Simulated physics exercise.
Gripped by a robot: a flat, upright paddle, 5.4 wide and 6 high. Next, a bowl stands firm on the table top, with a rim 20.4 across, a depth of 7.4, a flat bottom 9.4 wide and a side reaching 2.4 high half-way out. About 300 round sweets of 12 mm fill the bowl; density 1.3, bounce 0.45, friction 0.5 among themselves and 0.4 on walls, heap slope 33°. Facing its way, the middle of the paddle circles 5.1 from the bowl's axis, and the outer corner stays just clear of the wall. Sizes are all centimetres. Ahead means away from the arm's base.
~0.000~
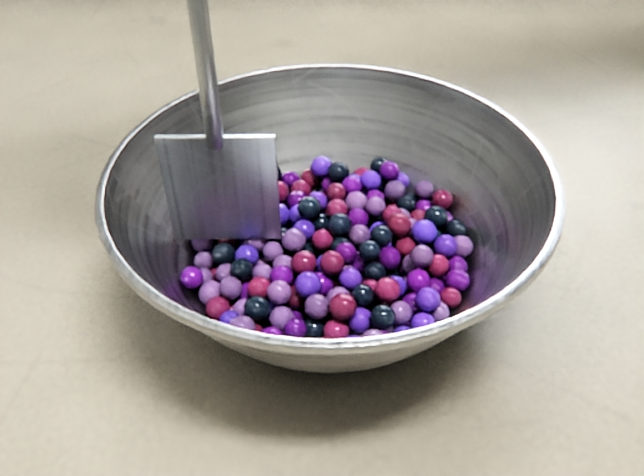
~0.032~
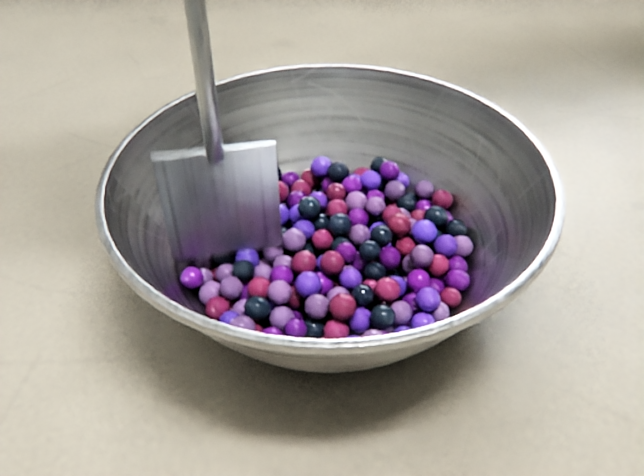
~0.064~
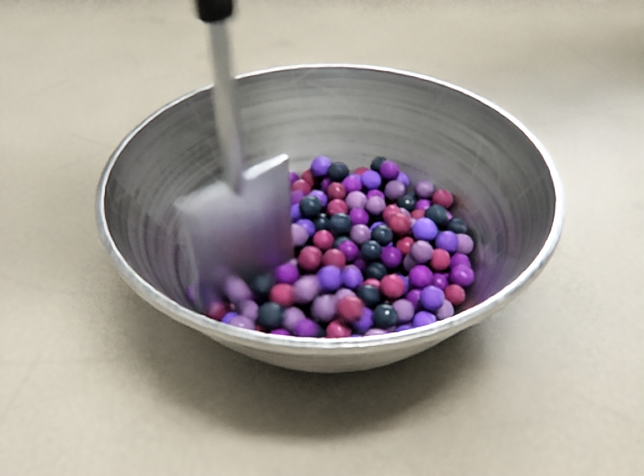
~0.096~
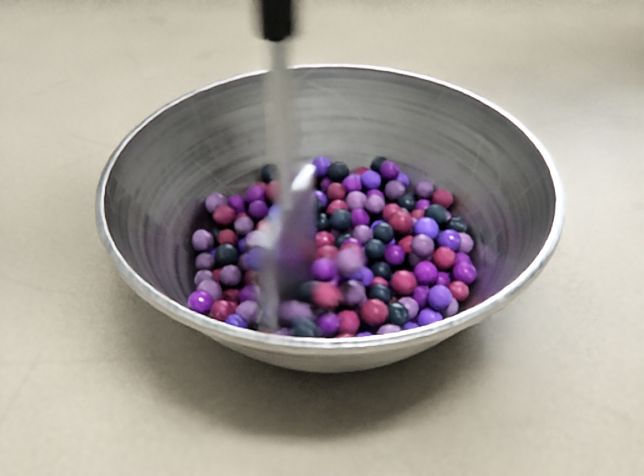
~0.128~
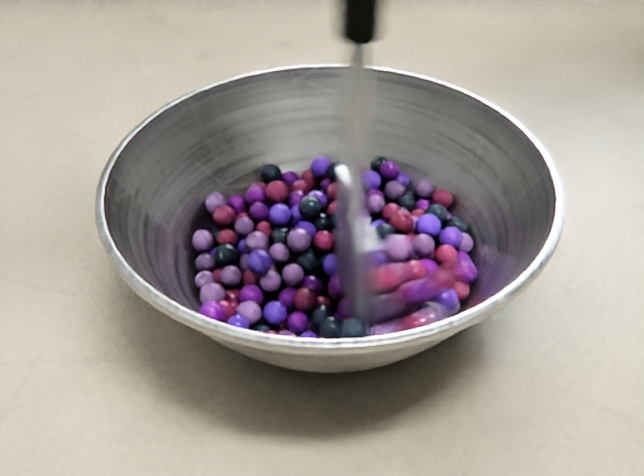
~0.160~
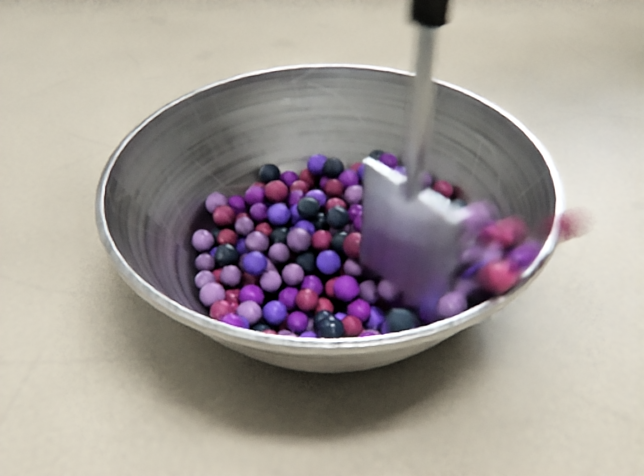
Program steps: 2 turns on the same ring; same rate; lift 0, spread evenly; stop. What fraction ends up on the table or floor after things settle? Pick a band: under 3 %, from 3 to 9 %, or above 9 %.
Above 9 %.
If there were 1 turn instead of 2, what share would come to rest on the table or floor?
In that case some 20 per cent.
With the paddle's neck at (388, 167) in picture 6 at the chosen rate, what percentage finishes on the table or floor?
It comes to around 20 percent.
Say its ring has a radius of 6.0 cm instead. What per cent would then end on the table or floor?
Then about 0 per cent.
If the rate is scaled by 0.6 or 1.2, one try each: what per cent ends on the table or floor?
Some 5 and 30 per cent.
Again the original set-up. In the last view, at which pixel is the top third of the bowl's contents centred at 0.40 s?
I'd put its middle near (192, 217).
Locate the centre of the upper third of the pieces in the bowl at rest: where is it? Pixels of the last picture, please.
Roughly at pixel (312, 260).
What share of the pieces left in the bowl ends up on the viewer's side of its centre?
Close to 50 in a hundred.
By 0.40 s, 359° round, highest piece 10 above the table; 260 in the bowl, 13 on the table or floor, 23 in flight or on the tool.
By 0.65 s, 227° round, highest piece 10 above the table; 226 in the bowl, 60 on the table or floor, 10 in flight or on the tool.
By 0.97 s, 0° round, highest piece 5 above the table; 218 in the bowl, 77 on the table or floor, 1 in flight or on the tool.
By 1.67 s, 0° round, highest piece 5 above the table; 218 in the bowl, 78 on the table or floor.
Final count, 218 in the bowl, 78 on the table or floor. That is 26 % on the table or floor.
